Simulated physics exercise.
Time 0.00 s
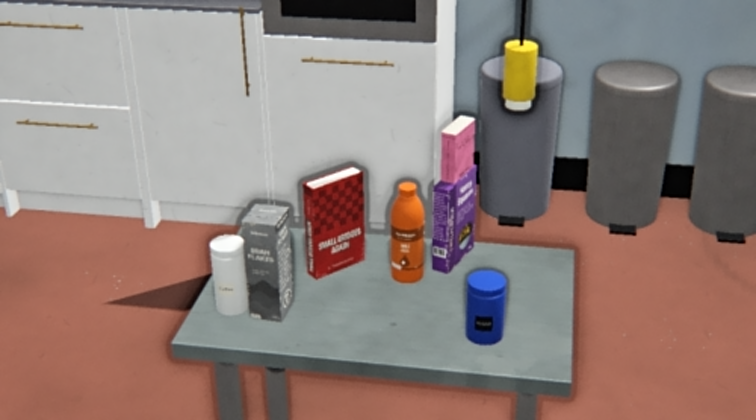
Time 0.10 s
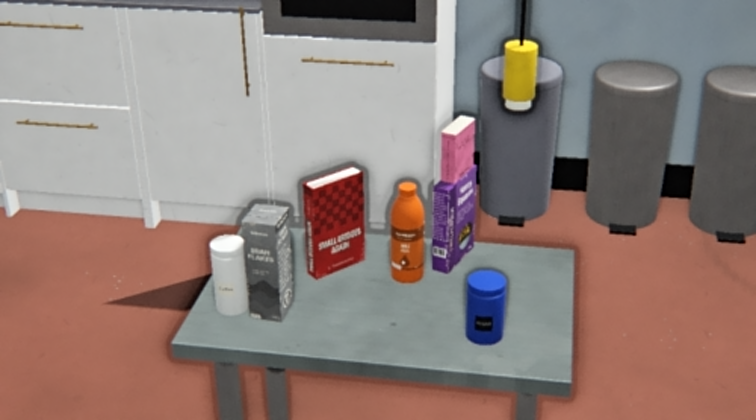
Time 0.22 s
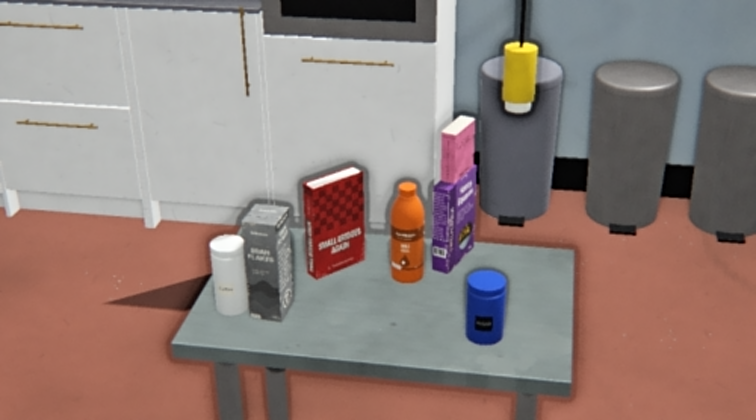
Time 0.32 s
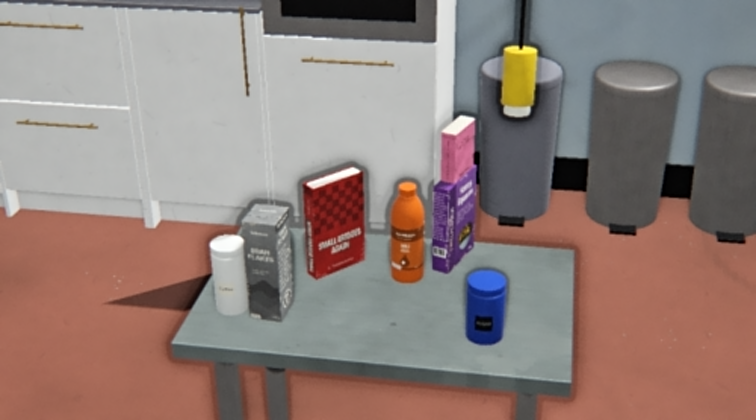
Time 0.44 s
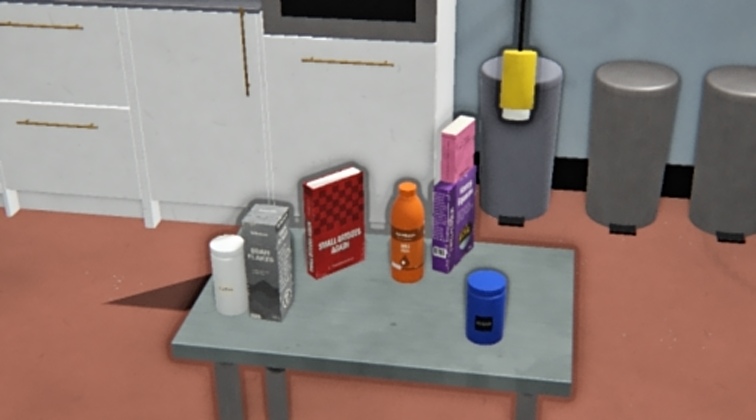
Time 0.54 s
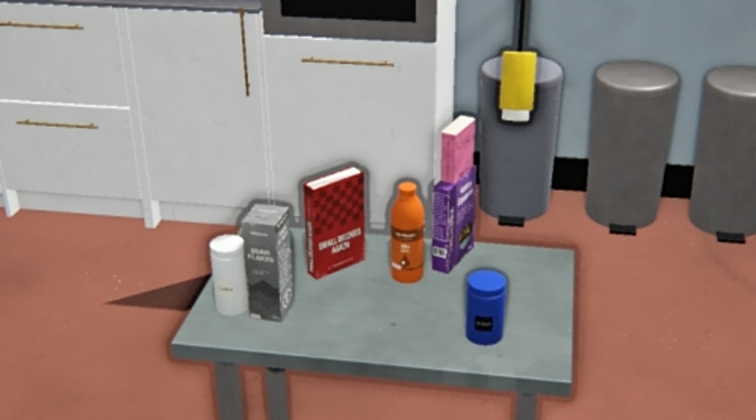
In a boat's cabin, bottles, jars, boxes and books stood on a grey table in front of white cupboards and bins, and nothing on it moved while a hanging yellow object turned slightly.
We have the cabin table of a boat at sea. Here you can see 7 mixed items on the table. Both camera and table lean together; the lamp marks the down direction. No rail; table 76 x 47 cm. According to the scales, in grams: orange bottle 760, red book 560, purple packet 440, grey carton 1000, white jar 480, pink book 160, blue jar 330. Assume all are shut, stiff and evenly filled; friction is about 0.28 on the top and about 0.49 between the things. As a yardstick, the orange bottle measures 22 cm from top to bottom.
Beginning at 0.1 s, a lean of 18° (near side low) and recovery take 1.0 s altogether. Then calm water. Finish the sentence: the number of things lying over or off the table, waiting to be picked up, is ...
... is exactly one.
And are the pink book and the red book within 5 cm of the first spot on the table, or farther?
As for the pink book, it remains where it was, and the red book winds up somewhere else.
Around 0.84 s, boat heeled 10°, near side down; red book tipped 22° against what carries it near (347, 232); grey carton shifted 2 cm; pink book shifted 2 cm.
Around 1.14 s, boat level; red book on its side near (347, 261); orange bottle shifted 3 cm near (404, 239); grey carton shifted 2 cm.
Finally (1.7 s), on their side or leaning hard on the table, red book; the other 6 still in place (within 5 cm). In the last view, orange bottle near (406, 238), red book near (347, 287).
